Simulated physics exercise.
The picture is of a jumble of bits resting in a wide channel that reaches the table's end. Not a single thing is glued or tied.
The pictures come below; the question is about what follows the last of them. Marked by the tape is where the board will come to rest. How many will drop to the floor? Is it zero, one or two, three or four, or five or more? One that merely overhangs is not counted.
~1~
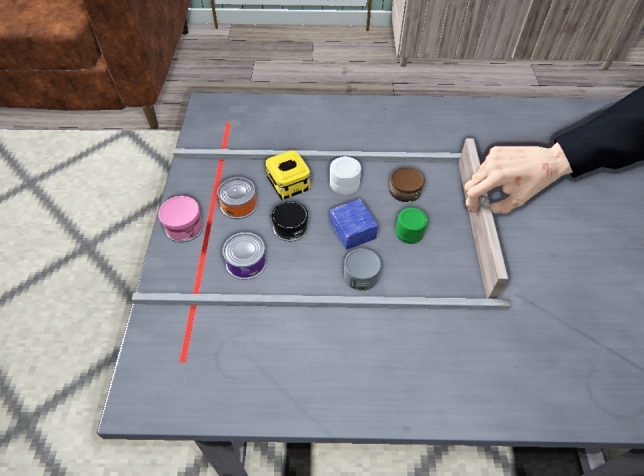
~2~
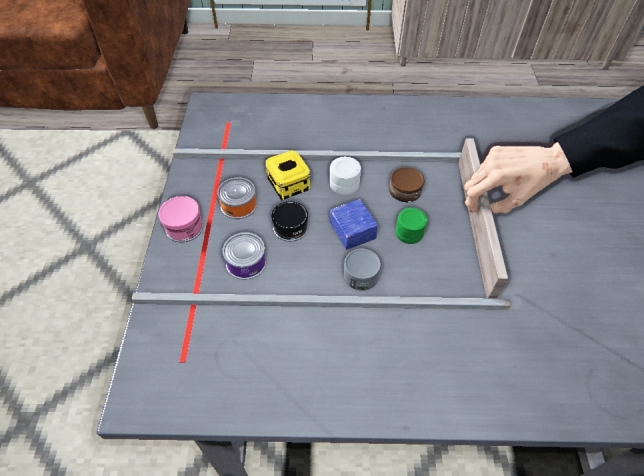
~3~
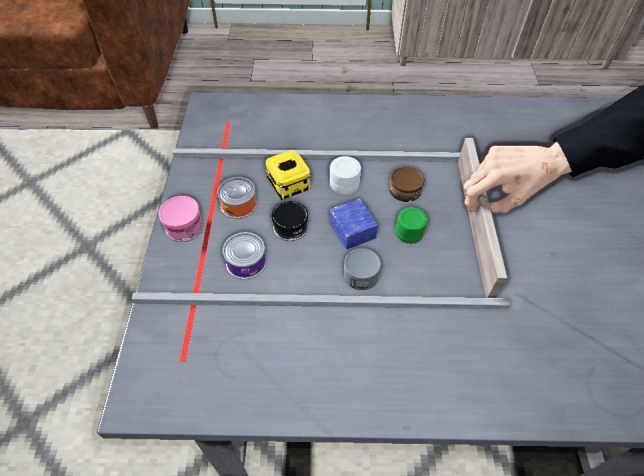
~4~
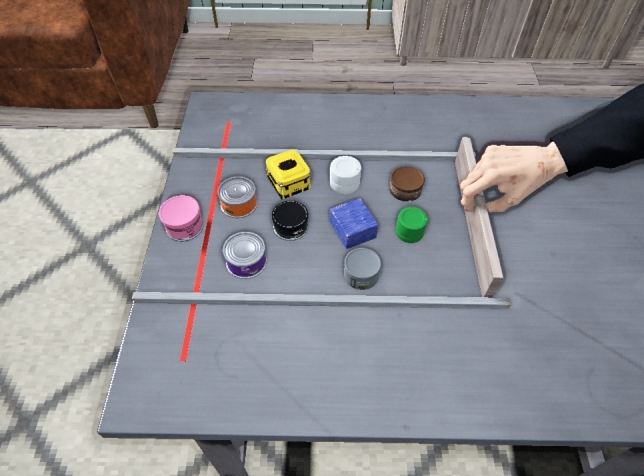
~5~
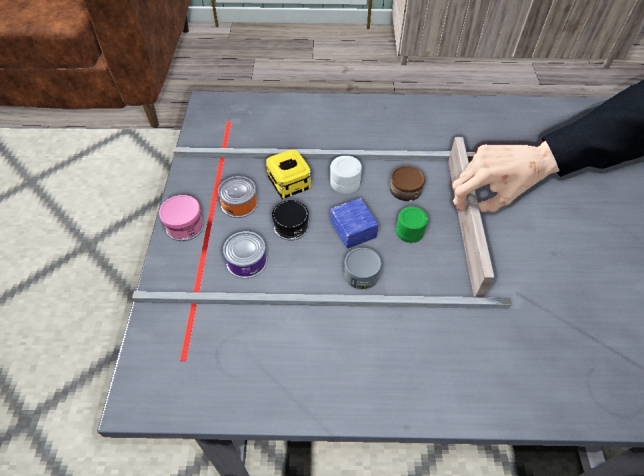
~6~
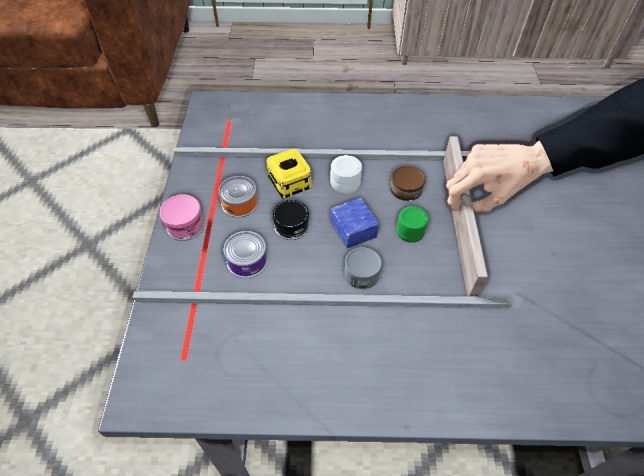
The push will send three or four off the table.
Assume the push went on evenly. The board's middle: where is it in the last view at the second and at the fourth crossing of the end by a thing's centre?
At (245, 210) for the second, at (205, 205) for the fourth.
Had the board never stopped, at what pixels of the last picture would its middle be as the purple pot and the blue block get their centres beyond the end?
The middle is at (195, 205) when it's the purple pot, and at (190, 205) when it's the blue block.
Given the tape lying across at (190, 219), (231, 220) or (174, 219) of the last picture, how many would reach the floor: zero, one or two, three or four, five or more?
First more than four, next one to two, finally more than four.
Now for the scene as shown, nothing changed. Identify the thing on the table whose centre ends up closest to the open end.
Ending up nearest is the yellow case.
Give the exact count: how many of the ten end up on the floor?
Total count: 3.
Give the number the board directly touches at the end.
At rest, 4 are in contact.
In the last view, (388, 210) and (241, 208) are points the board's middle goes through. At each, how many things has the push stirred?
By then 4, and 10.
Soon after, none off yet; pink pot at rest near (183, 218); orange pot at rest near (239, 197); purple pot at rest near (246, 255).
After that, none off yet; pink pot displaced a little near (171, 218); orange pot displaced about its own width near (201, 185); purple pot displaced a little near (230, 253).
In the end, the number that fall off is three or four; gone, black tin, orange pot and pink pot.
